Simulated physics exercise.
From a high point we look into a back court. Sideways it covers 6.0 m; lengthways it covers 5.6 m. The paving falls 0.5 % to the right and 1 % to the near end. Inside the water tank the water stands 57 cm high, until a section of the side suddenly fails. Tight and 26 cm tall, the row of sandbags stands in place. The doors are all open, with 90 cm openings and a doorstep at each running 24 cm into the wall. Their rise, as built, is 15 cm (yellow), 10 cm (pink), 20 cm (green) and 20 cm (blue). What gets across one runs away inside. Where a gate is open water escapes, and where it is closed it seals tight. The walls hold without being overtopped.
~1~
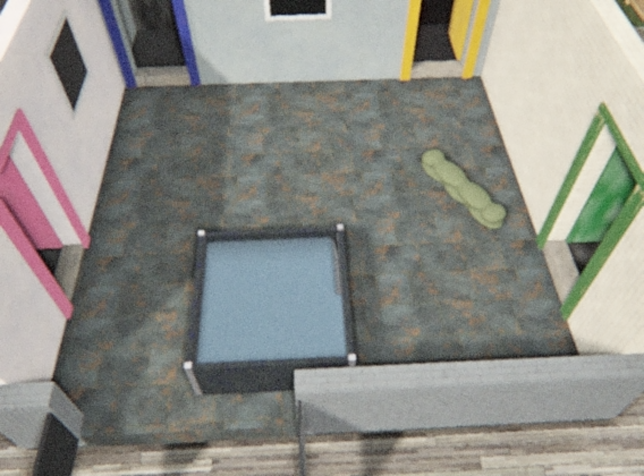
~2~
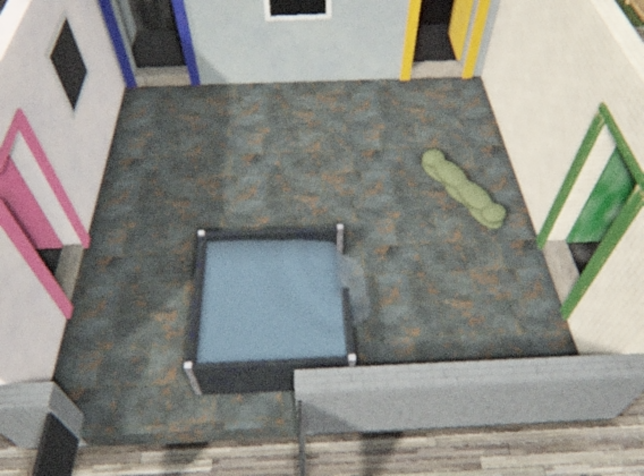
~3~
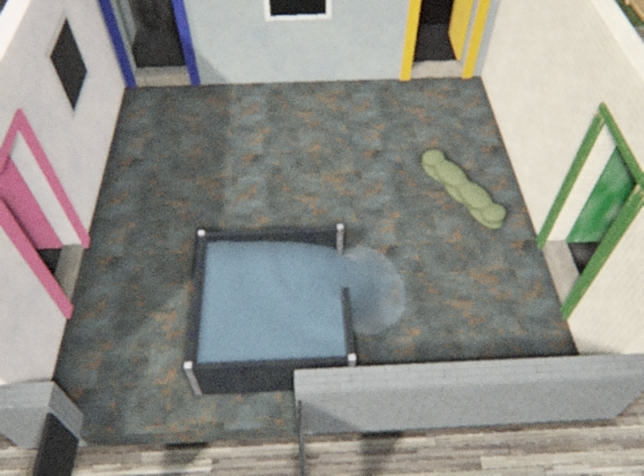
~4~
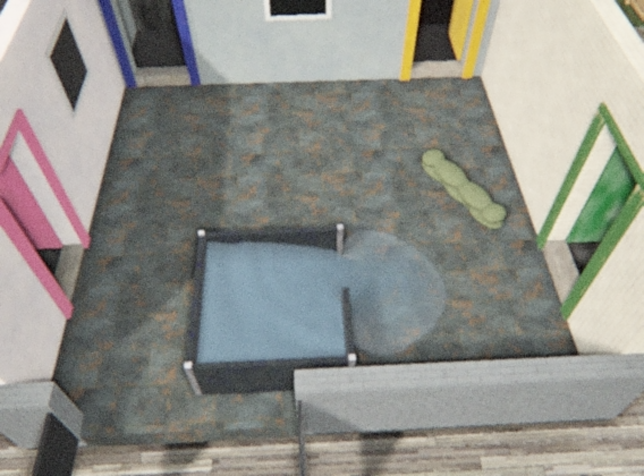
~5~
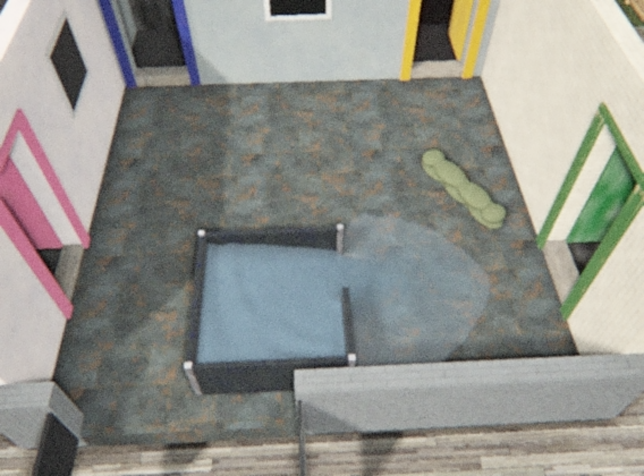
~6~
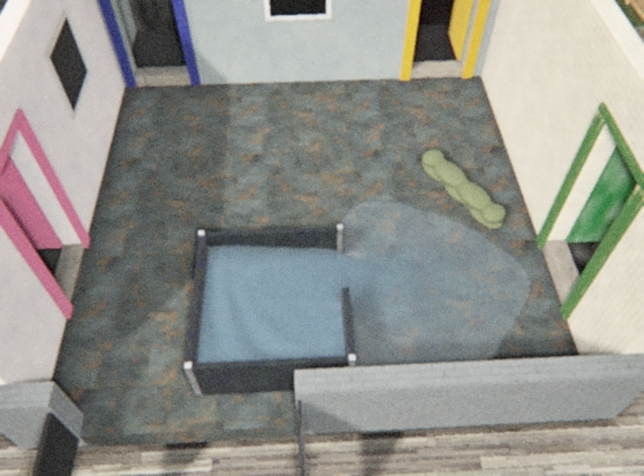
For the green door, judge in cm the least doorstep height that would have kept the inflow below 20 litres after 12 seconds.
A doorstep of about 19 cm.
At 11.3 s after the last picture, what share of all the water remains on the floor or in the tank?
Some 94 %.
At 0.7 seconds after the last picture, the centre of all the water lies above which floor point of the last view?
The balance point sits at roughly (340, 303).
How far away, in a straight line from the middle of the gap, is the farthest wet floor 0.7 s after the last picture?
It gets close to 3.0 metres out.
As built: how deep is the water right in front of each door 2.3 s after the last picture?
Lab note, depth in cm: Yellow 0; pink 0; green 19; blue 0.
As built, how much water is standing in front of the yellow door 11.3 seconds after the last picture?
4.0 cm.
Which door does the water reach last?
The pink one comes last.
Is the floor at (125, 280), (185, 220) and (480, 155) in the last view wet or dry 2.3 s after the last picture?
One by one: Clear, clear, drenched.
Then, 0.7 s after the last picture water covers 20 % of the floor, deepest (28 cm) near (350, 289); 22 cm at the green door, 0 litres in over its 20 cm doorstep.
Then, 2.3 s after the last picture water covers 35 % of the floor, deepest (22 cm) near (588, 389); 19 cm at the green door, 11 litres in over its 20 cm doorstep.
Then, 11.3 s after the last picture water covers 90 % of the floor, deepest (8 cm) near (410, 398); 7 cm at the green door, 12 litres in over its 20 cm doorstep.
At the green door as built, the water peaked near 26 cm, 1.1 s after the last picture.
With a doorstep of 16.5 cm, 40 litres would have come in within the 12 s; with 22.5 cm, 4 litres. So under 20 litres takes about 19 cm.
